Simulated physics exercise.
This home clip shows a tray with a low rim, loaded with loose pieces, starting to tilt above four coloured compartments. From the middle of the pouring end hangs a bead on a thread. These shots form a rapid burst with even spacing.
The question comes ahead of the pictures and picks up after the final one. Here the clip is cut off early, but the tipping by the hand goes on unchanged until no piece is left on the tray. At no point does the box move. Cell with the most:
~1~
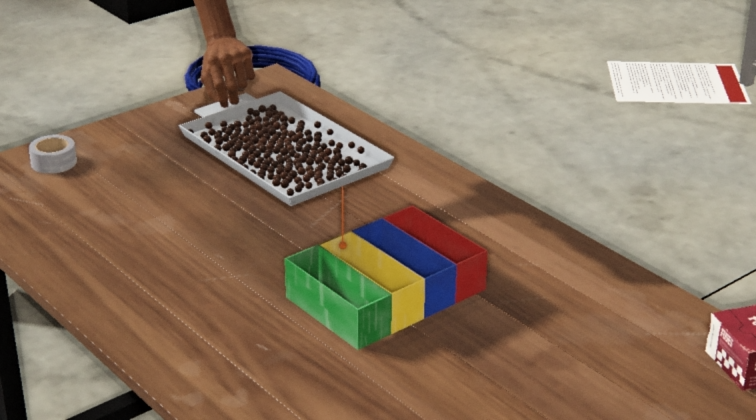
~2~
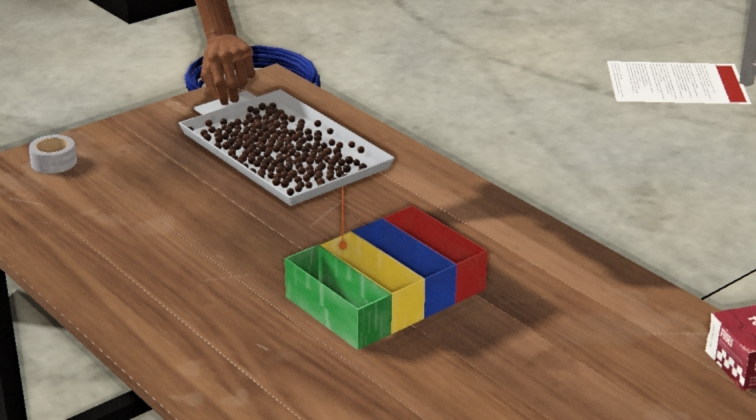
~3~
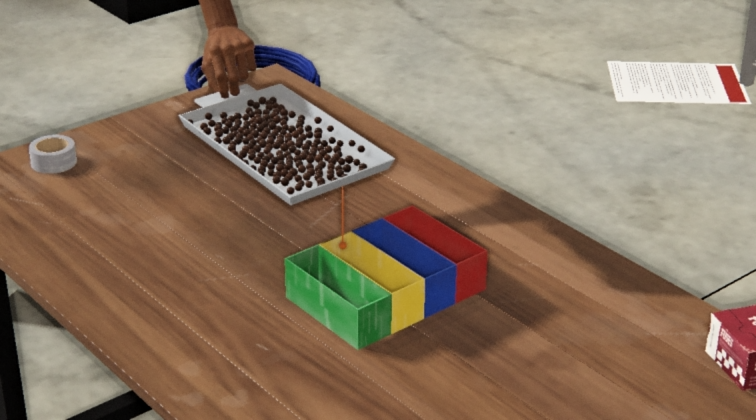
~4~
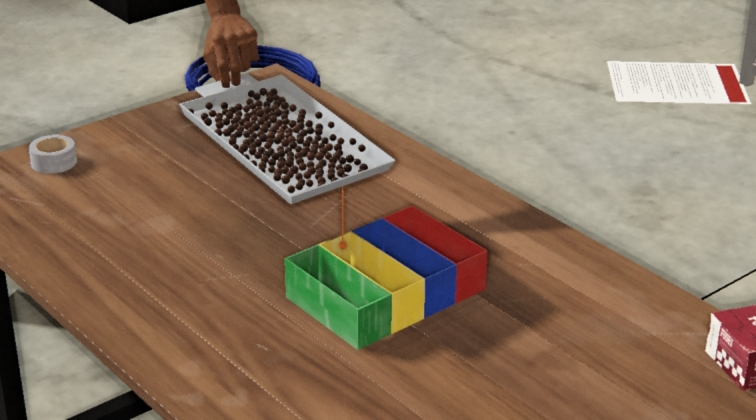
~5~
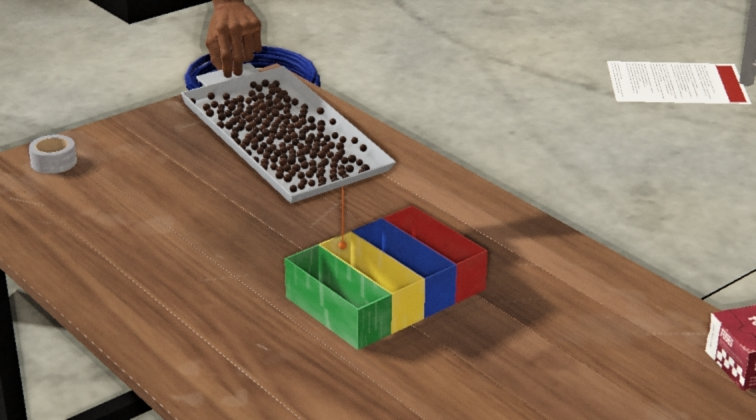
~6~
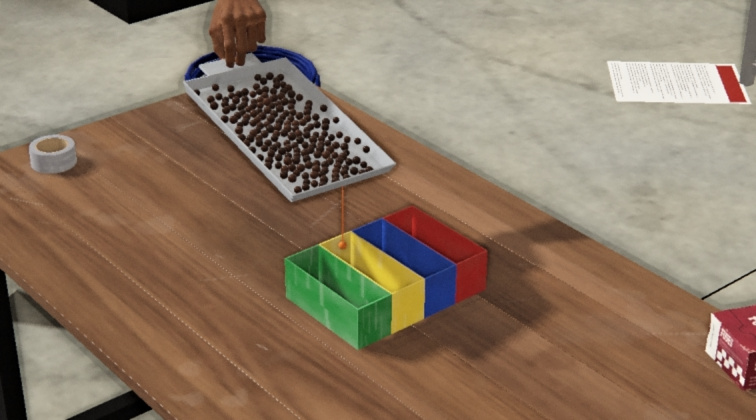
Blue.
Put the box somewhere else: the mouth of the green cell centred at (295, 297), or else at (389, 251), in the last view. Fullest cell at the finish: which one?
The red cell; the cell in green.
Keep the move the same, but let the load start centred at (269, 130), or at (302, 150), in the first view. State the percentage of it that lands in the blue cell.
50 % and 40 %.
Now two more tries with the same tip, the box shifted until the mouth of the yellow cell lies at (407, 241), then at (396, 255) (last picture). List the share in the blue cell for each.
First placement: Some 0 %; second placement: Some 30 %.
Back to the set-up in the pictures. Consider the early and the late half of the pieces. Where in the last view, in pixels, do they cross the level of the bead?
Close to (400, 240), then close to (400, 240).
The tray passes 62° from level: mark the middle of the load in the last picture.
I'd put the middle close to (369, 178).
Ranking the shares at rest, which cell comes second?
The answer would be the yellow one.
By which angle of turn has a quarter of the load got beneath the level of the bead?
Roughly 60 degrees of turn.
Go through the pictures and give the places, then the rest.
The first picture shows corners of the pouring end at (291, 195) and (388, 157), level; middle of the load at (280, 146), chocolate balls; bead on its thread at (343, 245); green cell at (374, 318); yellow cell at (408, 302); blue cell at (440, 288); red cell at (471, 273).
The second picture shows corners of the pouring end at (291, 195) and (388, 157), level; middle of the load at (280, 145).
The third picture shows corners of the pouring end at (291, 194) and (389, 158), tipped barely, lowest at the right corner; middle of the load at (280, 141).
The fourth picture shows corners of the pouring end at (292, 193) and (389, 159), tipped a little, lowest at the right corner; middle of the load at (281, 136).
The fifth picture shows corners of the pouring end at (293, 193) and (390, 161), tipped a little, lowest at the right corner; middle of the load at (283, 132).
The sixth picture shows corners of the pouring end at (294, 192) and (390, 162), tipped clearly, lowest at the right corner; middle of the load at (288, 129), nearly all on the move; green cell at (374, 318); yellow cell at (408, 302); blue cell at (440, 288); red cell at (471, 273).
Soon, tray tipped steeply; about two thirds on the tray; a small part in the yellow cell; a small part in the blue cell; a small part in the red cell; a stray few in the green cell; a small part falling or outside the box.
A while on, tray tipped past a quarter turn; about half in the blue cell; about a quarter in the yellow cell; a small part in the green cell; a small part in the red cell; a small part falling or outside the box.
Towards the end, tray tipped past a quarter turn; about half in the blue cell; about a quarter in the yellow cell; a small part in the green cell; a small part in the red cell; a small part falling or outside the box.
Finally, tray tipped past a quarter turn; about half in the blue cell; about a quarter in the yellow cell; a small part in the green cell; a small part in the red cell; a small part outside the box.
